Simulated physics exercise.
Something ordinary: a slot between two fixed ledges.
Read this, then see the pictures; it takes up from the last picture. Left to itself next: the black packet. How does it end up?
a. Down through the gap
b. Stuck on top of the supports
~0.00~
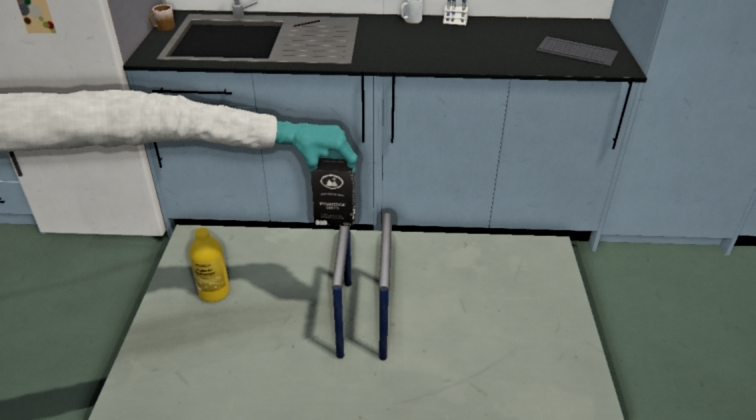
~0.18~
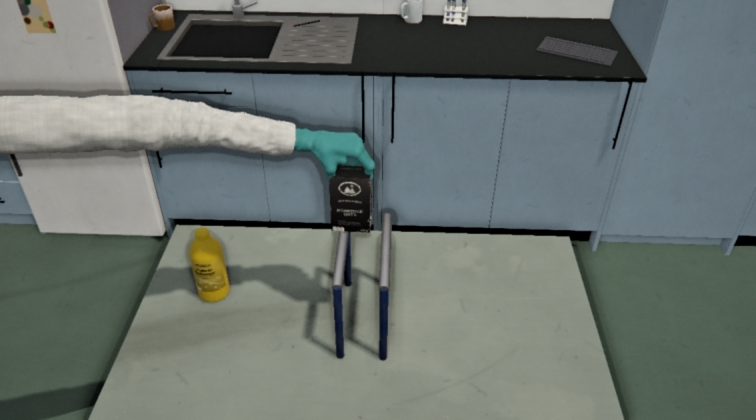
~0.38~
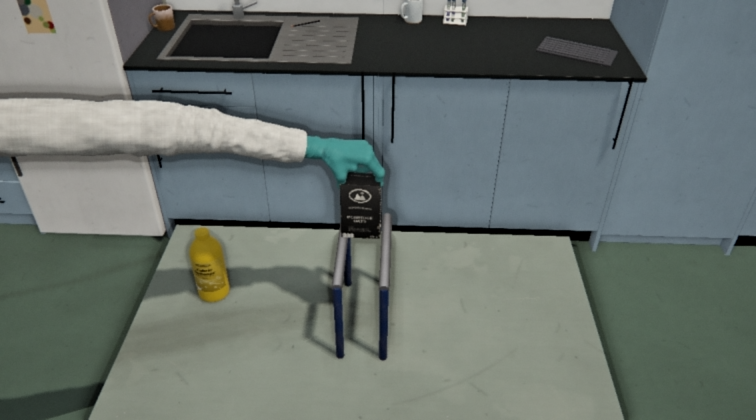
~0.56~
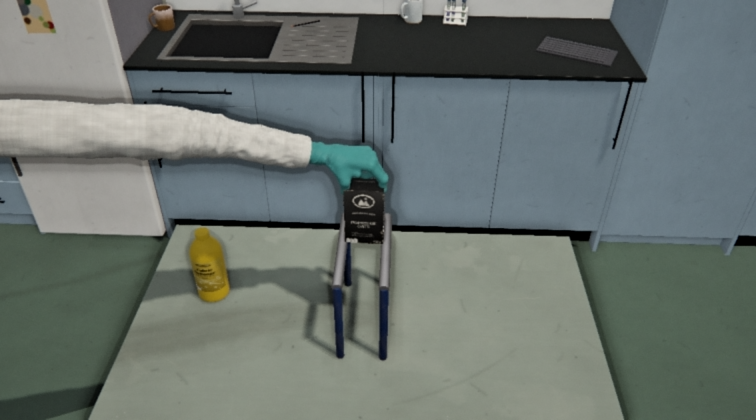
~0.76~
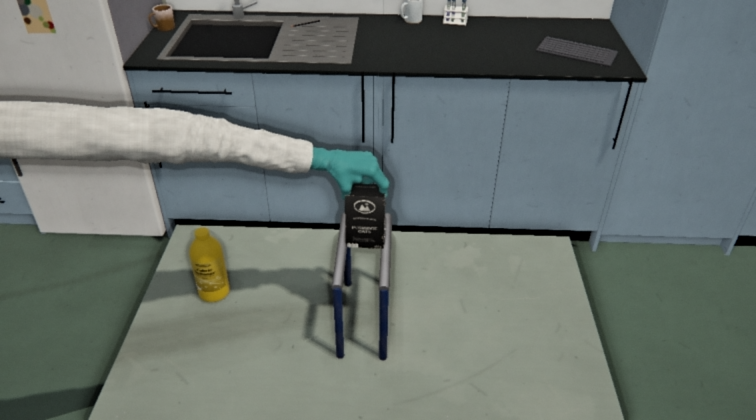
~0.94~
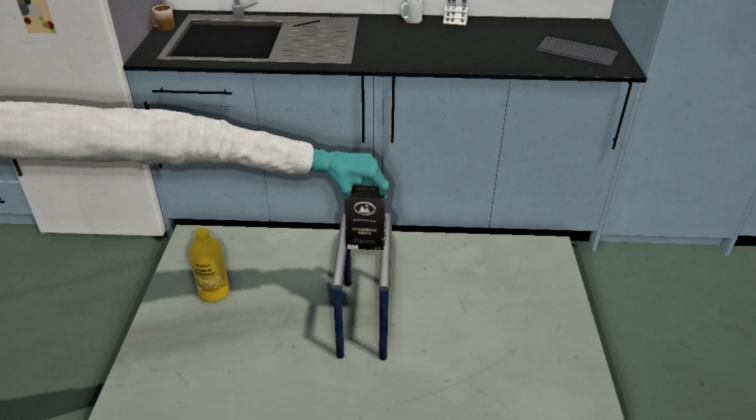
The answer is b.
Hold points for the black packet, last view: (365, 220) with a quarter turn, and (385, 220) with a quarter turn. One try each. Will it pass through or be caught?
Try one: It slips past. Try two: It gets jammed.
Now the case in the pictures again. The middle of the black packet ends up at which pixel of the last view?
It ends up near (354, 235).
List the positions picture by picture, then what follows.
On its way; black packet (334, 193); yellow bottle (208, 263), in the first picture.
On its way; black packet (351, 199); yellow bottle (208, 263), in the second picture.
On its way; black packet (361, 206); yellow bottle (208, 263), in the third picture.
On its way; black packet (365, 211); yellow bottle (208, 263), in the fourth picture.
Held still over the gap; black packet (366, 216); yellow bottle (208, 263), in the fifth picture.
Held still over the gap; black packet (366, 218); yellow bottle (208, 263), in the sixth picture.
After 1.04 s, things are still on the move.
After 1.14 s, black packet tipped 24° from how it was near (356, 229).
After 1.24 s, black packet tipped 65° from how it was near (354, 235).
After 1.34 s, black packet resting near (354, 235).
At rest (1.9 s), tipped over on the stand or table, black packet; yellow bottle in place. Seen from the same camera at the end, black packet near (354, 235). The packet stays on top.
